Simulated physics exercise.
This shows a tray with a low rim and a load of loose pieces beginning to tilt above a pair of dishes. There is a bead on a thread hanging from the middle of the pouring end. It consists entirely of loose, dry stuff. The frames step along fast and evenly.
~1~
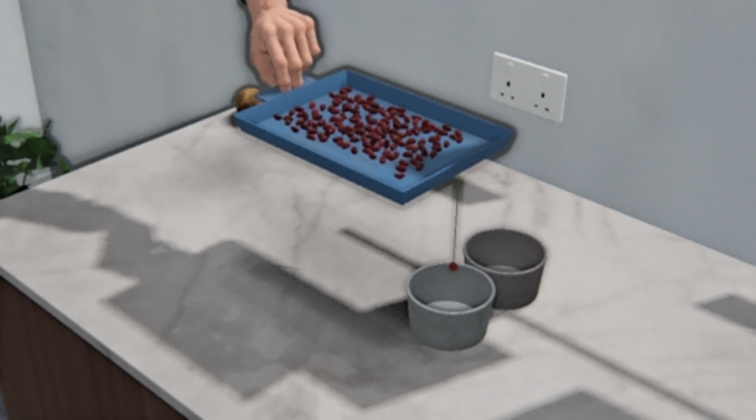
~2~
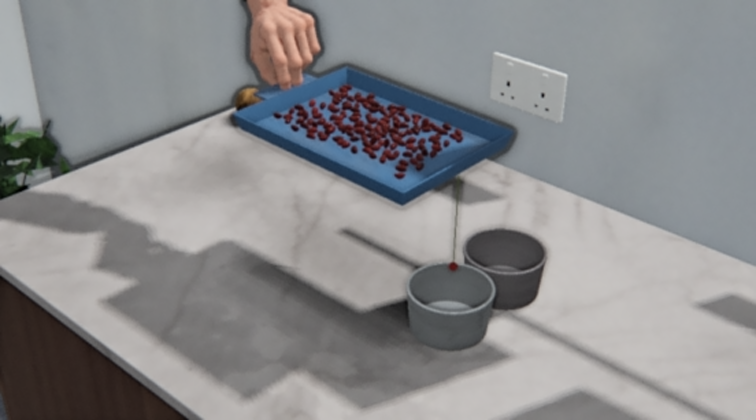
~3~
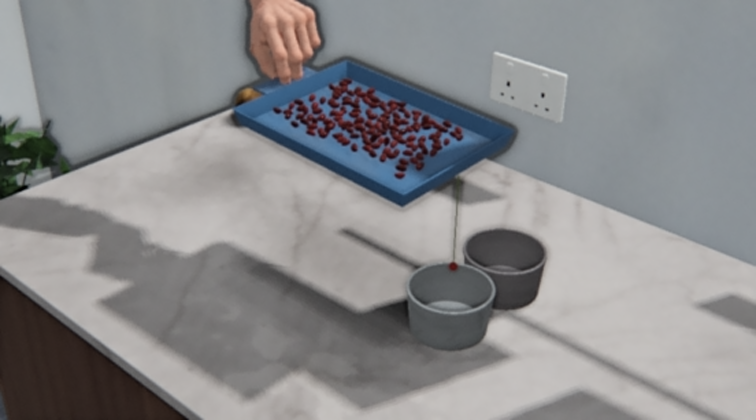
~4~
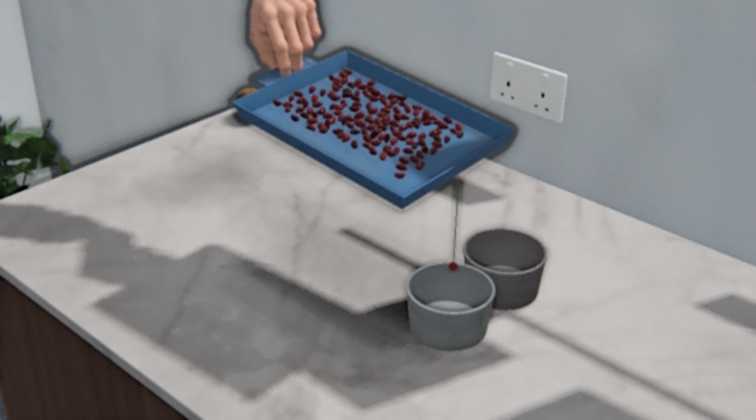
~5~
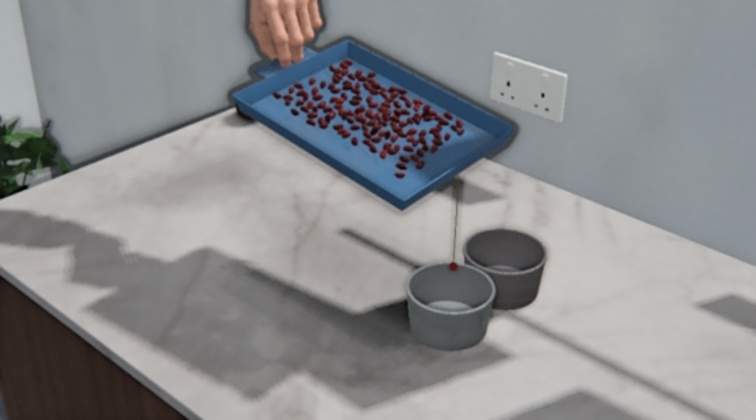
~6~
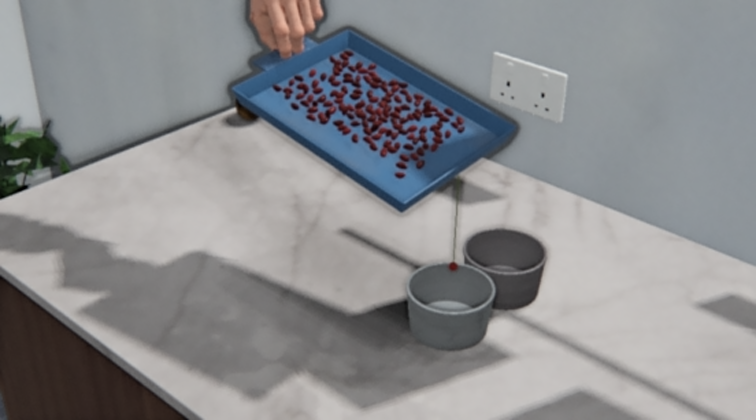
To begin with, a hand holds a blue tray of dark red beans nearly level above two grey dishes on a marble counter, a bead hanging on a thread from its near end. The hand then gradually raises the far end, tilting the tray slightly, while the beans stay spread across it.
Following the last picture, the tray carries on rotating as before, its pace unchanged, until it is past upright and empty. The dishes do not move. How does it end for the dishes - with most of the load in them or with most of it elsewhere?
The greater share ends up outside the dishes.
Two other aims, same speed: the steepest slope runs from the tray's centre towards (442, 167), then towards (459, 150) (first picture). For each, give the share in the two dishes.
I'd say some 30 in a hundred at first, then 90 in a hundred.
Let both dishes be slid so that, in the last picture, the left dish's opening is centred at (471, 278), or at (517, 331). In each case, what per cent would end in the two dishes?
It comes to roughly 0 per cent in one try and roughly 0 per cent in the next.
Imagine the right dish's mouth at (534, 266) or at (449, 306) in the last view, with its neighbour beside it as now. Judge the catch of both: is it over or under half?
Together the dishes get less than a half first, then beyond half.
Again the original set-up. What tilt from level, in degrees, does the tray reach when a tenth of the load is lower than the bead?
At some 85 degrees.
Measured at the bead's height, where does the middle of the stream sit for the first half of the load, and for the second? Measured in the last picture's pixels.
Close to (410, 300), then close to (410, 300).
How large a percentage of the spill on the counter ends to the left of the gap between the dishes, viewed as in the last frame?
My estimate is some 90 per cent.
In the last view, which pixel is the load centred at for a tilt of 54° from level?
Near (405, 161).
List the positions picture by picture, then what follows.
In the first picture, corners of the pouring end (403, 188) and (506, 132), level; middle of the load (368, 127), kidney beans; left dish (484, 321); right dish (537, 282); bead on its thread (453, 266).
In the second picture, corners of the pouring end (403, 188) and (506, 131), level; middle of the load (368, 126).
In the third picture, corners of the pouring end (403, 190) and (507, 130), tipped barely, lowest at the left corner; middle of the load (369, 123).
In the fourth picture, corners of the pouring end (403, 192) and (507, 129), tipped a little, lowest at the left corner; middle of the load (369, 117).
In the fifth picture, corners of the pouring end (403, 195) and (508, 128), tipped a little, lowest at the left corner; middle of the load (369, 112).
In the sixth picture, corners of the pouring end (404, 198) and (509, 127), tipped a little, lowest at the left corner; middle of the load (370, 107); left dish (484, 321); right dish (537, 282).
Just after the last frame, tray tipped steeply; almost all on the tray; just a few in the air.
A moment on, tray tipped right over; the larger part on the tray; just a few in the left dish; about a tenth outside both; just a few in the air.
Further on, tray tipped past a quarter turn; roughly a quarter in the left dish; the larger part outside both.
When it is over, tray tipped past a quarter turn; roughly a quarter in the left dish; not one in the right dish; the larger part outside both.
